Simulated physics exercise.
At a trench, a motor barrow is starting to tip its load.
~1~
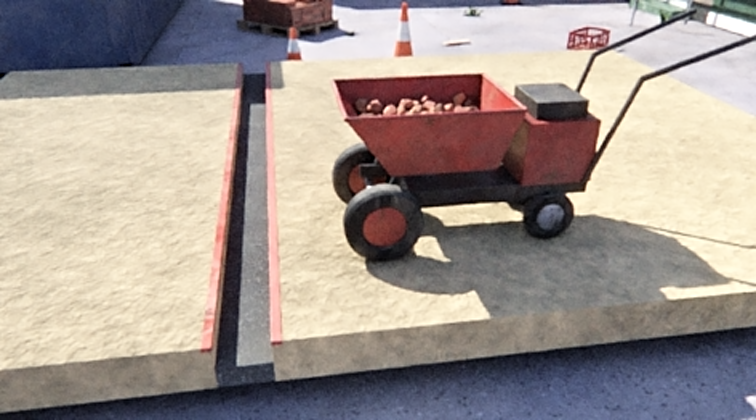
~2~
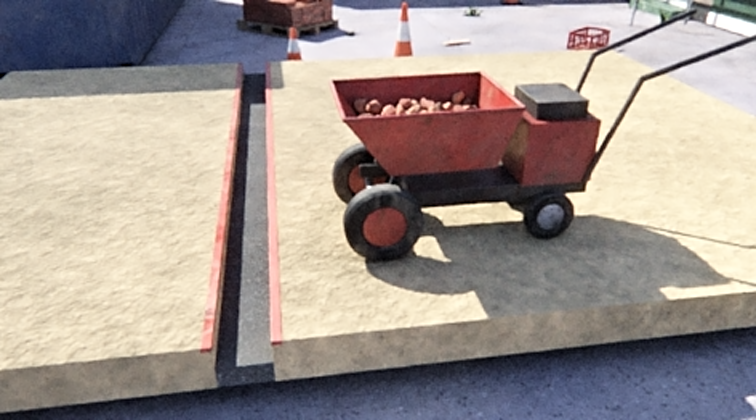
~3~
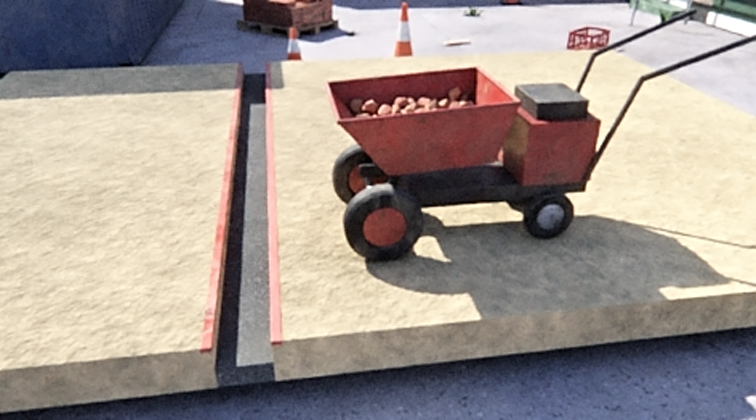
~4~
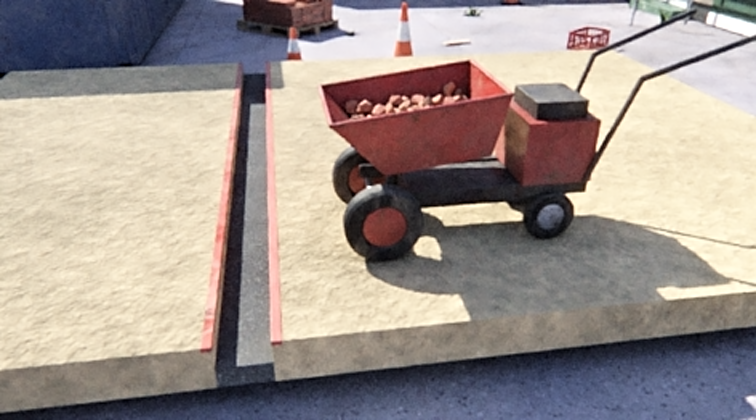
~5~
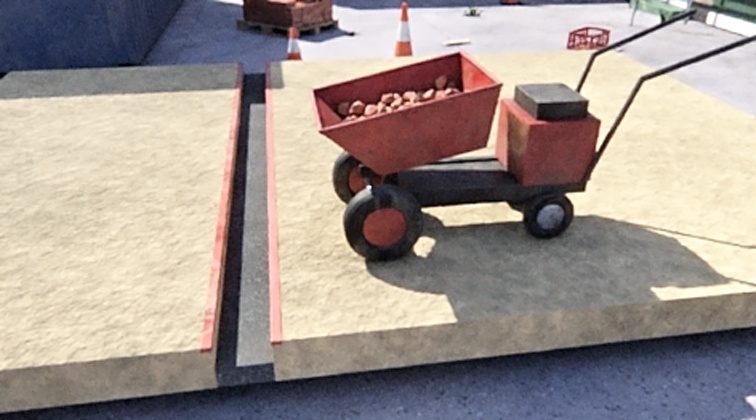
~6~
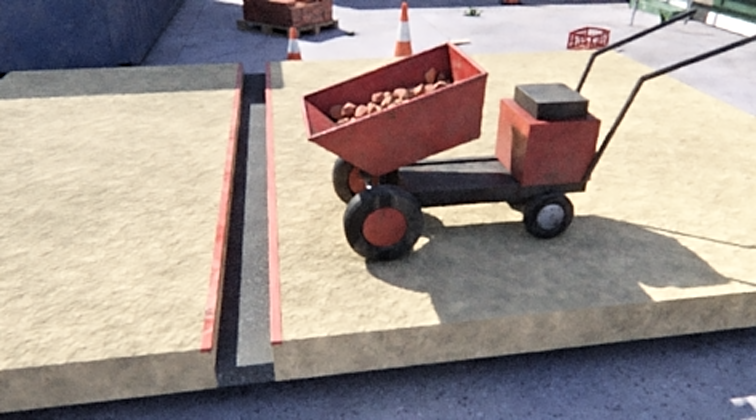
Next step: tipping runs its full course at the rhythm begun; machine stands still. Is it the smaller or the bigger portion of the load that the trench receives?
The bigger portion.
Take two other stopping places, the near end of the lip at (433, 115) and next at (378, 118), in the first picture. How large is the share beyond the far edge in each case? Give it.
0 % and 10 %.
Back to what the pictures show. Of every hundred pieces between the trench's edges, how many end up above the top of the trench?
35 per cent or thereabouts.
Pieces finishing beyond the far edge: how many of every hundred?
Roughly 30 in a hundred.
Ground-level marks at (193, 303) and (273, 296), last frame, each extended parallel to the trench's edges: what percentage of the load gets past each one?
20 and 100 in a hundred.
Soon, skip tipped steeply; all in the skip.
A while on, skip tipped right over; nearly all in the skip; a small part in or heaped over the trench; a stray few beyond it.
Towards the end, skip tipped right over; about a quarter in the skip; a stray few short of the trench; about two thirds in or heaped over the trench; about a quarter beyond it.
Finally, skip tipped right over; a stray few in the skip; a stray few short of the trench; about two thirds in or heaped over the trench; about a quarter beyond it.
